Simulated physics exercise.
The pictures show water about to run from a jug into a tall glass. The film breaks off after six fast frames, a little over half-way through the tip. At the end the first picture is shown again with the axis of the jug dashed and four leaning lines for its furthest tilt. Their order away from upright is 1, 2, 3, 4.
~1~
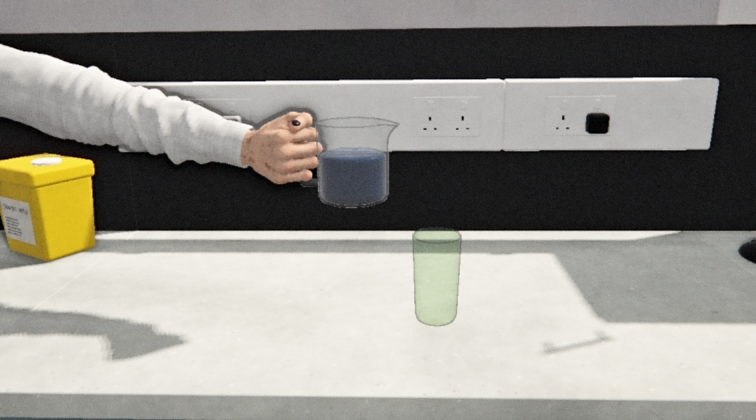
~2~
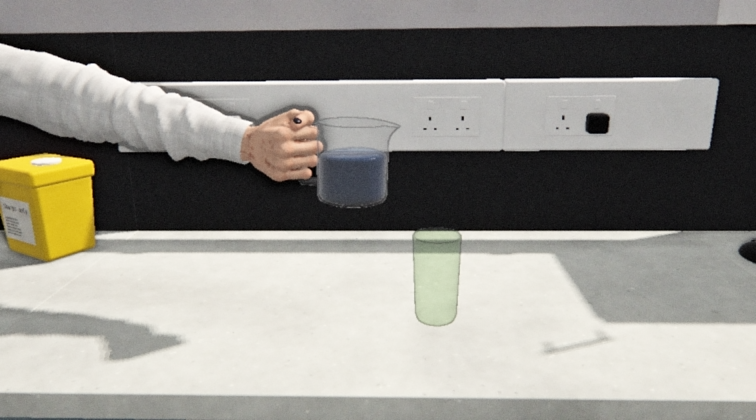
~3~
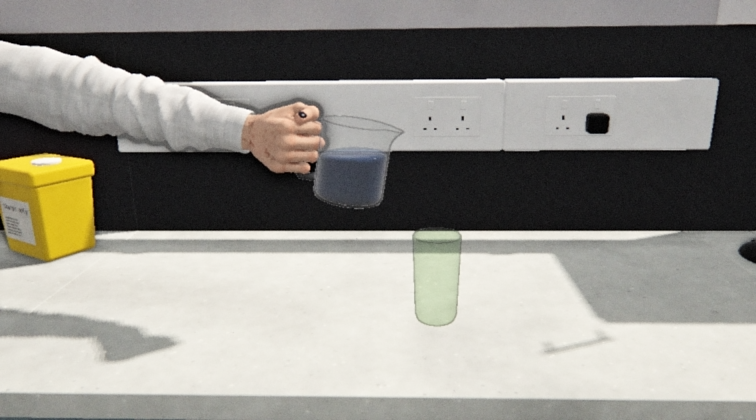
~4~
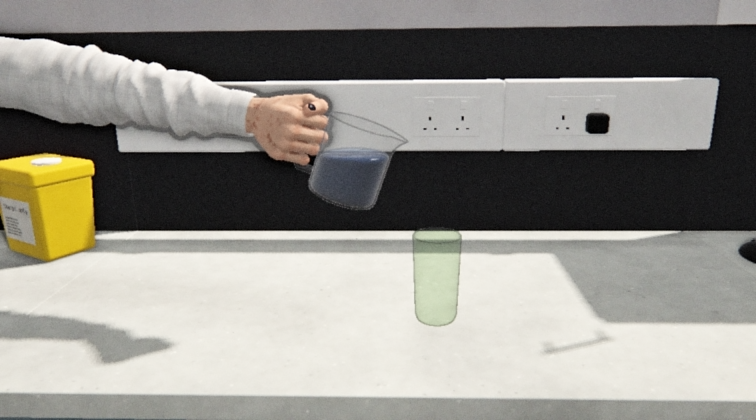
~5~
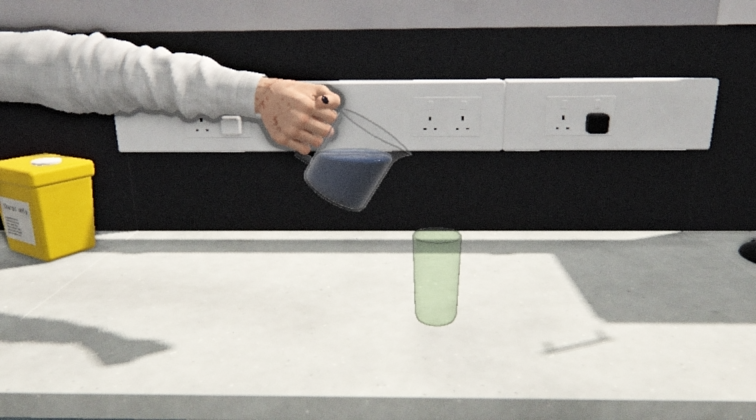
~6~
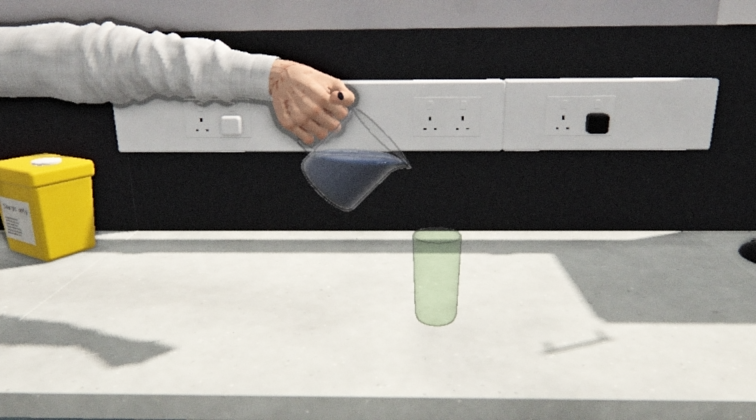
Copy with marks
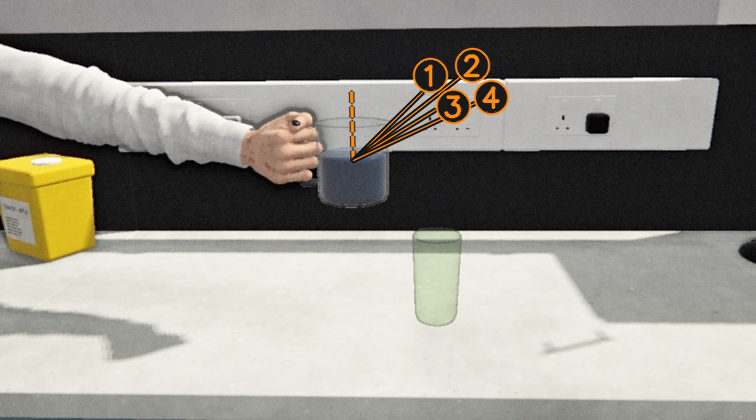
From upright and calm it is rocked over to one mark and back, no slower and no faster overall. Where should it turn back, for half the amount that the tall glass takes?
Use tilt 4.
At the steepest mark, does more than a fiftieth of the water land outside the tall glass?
No.
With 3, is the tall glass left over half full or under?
Under.
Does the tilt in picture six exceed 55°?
No.
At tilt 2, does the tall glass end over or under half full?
Under.
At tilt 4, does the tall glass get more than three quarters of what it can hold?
No.
On the marked copy, 1 at (422, 92); 2 at (459, 77); 3 at (435, 109); 4 at (474, 103).
If 1 is chosen, the tall glass ends with about 8 % of what it can hold.
If 2 is chosen, the tall glass ends with about 18 % of what it can hold.
If 3 is chosen, the tall glass ends with about 32 % of what it can hold.
If 4 is chosen, the tall glass ends with about 48 % of what it can hold.
